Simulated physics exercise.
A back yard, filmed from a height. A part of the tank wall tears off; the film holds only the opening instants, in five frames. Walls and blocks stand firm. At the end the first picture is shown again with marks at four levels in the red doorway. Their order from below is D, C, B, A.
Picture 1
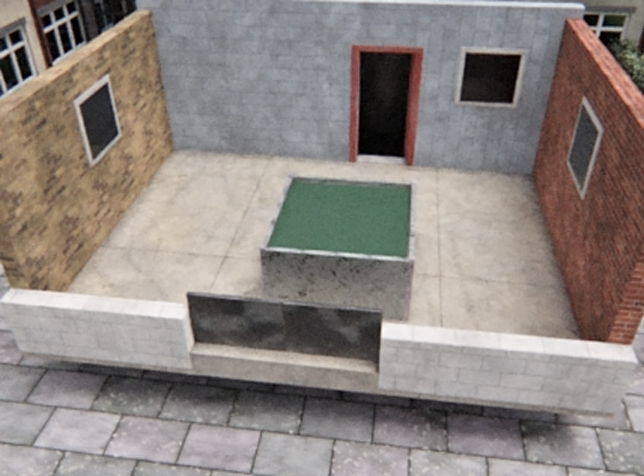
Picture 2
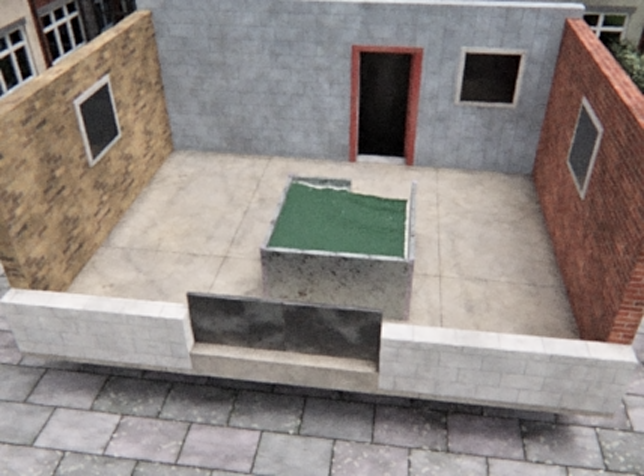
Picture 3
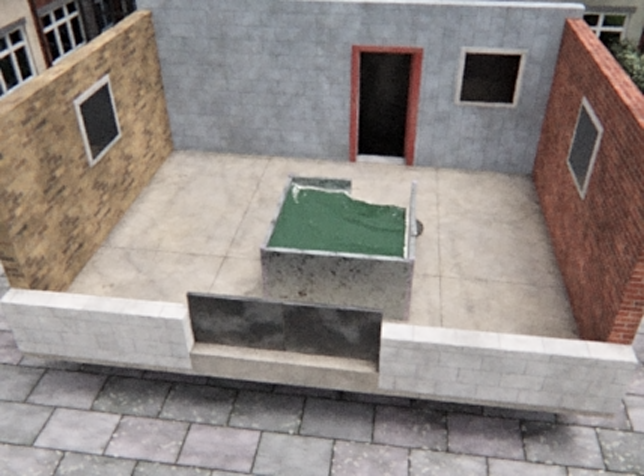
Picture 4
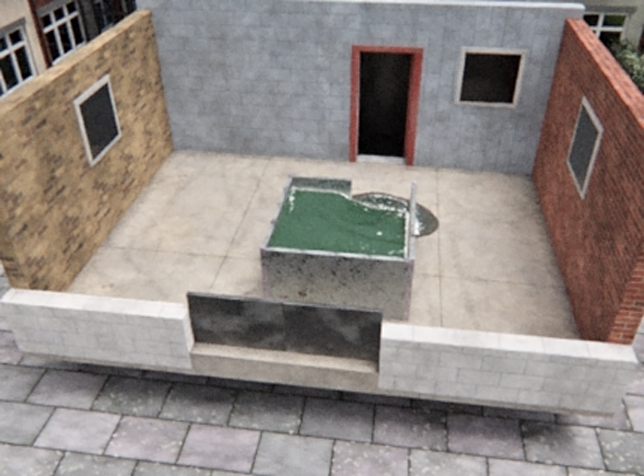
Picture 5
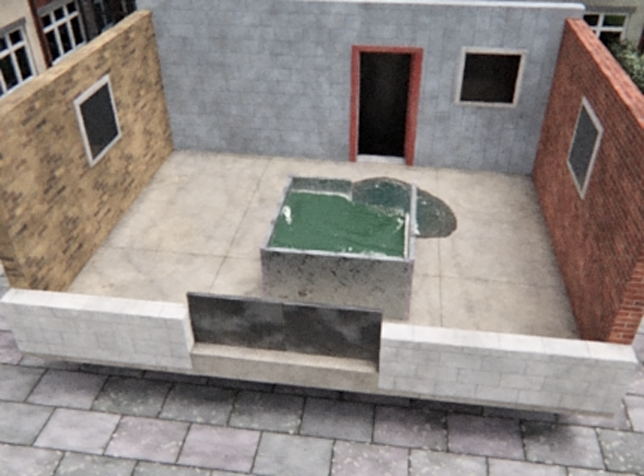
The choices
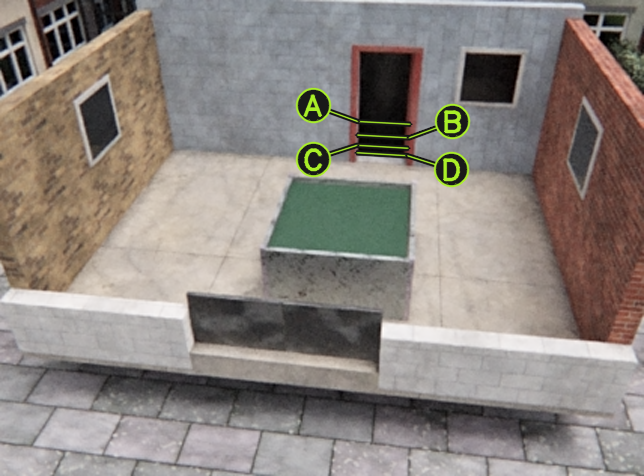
Green water sinks in the raised tank and spreads across the yard floor behind it.
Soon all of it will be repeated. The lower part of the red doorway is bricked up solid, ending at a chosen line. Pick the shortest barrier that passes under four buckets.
C is the one.
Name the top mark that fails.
That is mark D.
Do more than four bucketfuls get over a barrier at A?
No, not at all.
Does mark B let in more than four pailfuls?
No, that is safe.
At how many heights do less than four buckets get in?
Three of the four.
On the marked copy, A at (383, 122); B at (383, 136); C at (382, 146); D at (382, 154); from the bottom up D, C, B, A.
If A is chosen, nothing gets over.
If B is chosen, nothing gets over.
If C is chosen, a bucket or two gets in.
If D is chosen, some 20 bucketfuls get in.
